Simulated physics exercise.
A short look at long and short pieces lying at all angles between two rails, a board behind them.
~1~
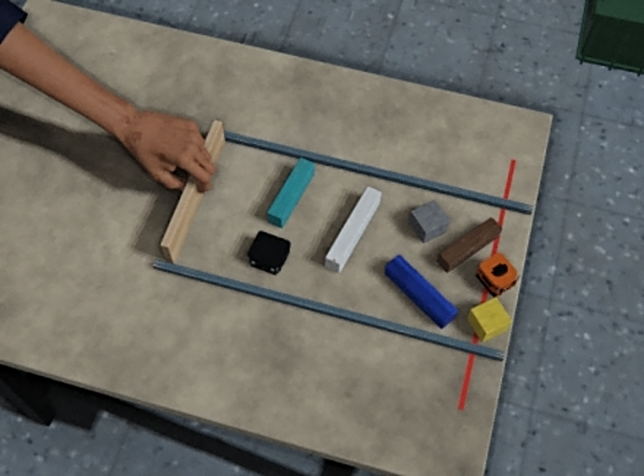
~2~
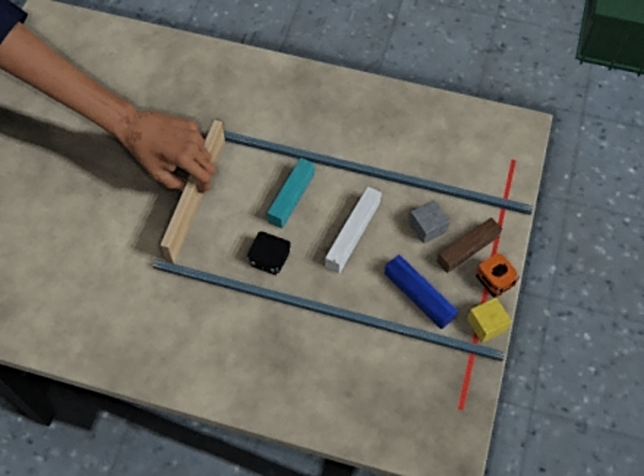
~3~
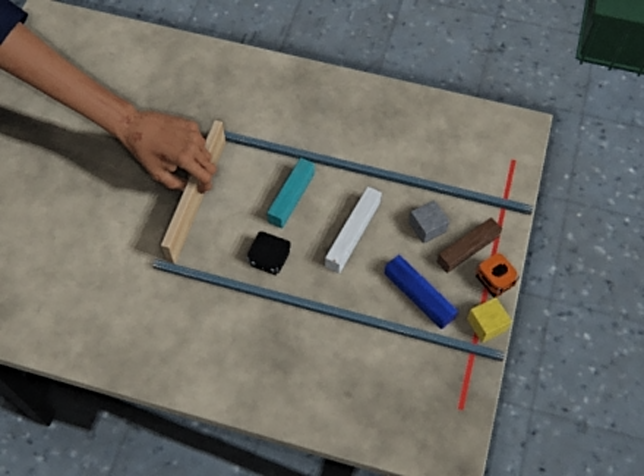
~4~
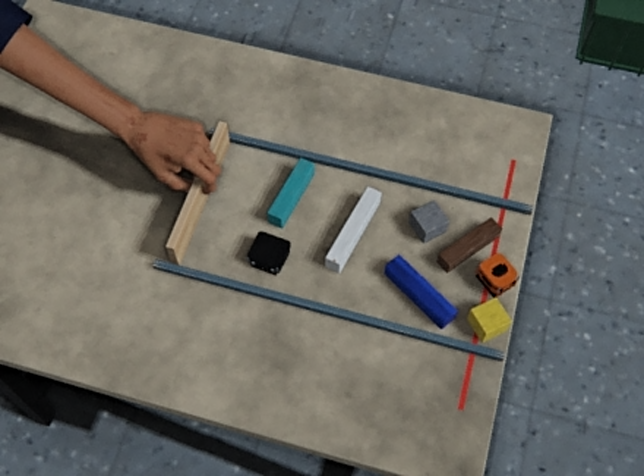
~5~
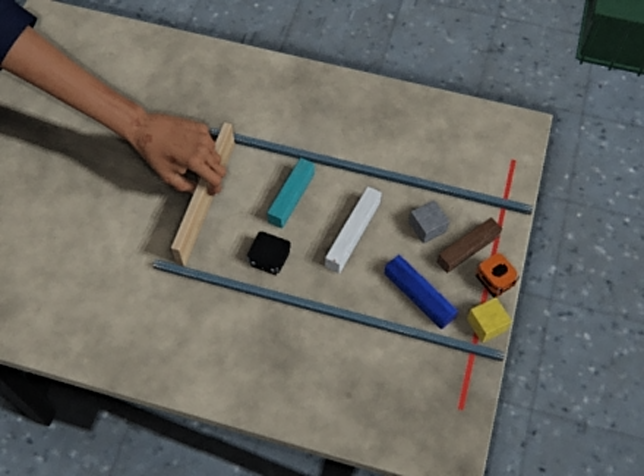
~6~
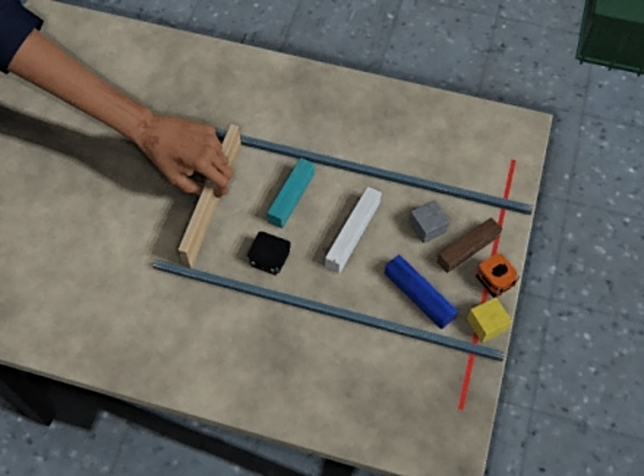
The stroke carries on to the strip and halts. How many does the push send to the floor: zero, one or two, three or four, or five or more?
Outcome: The number that fall off is five or more.
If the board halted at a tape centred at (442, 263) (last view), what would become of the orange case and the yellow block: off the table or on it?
The orange case tumbles off; the yellow block comes down.
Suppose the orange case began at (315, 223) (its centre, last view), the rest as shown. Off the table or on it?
It does not fall.
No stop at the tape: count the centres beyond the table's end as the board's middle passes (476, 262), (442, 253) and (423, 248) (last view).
Past the end: 5, 2 and 0.
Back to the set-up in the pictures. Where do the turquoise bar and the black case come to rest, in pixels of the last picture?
About (505, 245), and the other about (500, 313).
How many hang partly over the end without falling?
That would be 1.
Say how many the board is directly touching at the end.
It touches 2.
Early on, none off yet; yellow block at rest near (489, 320); orange case at rest near (497, 275); brown bar at rest near (469, 245).
Finally, the number that fall off is five or more; lost, white bar, grey block, blue stick, brown bar, orange case and yellow block.
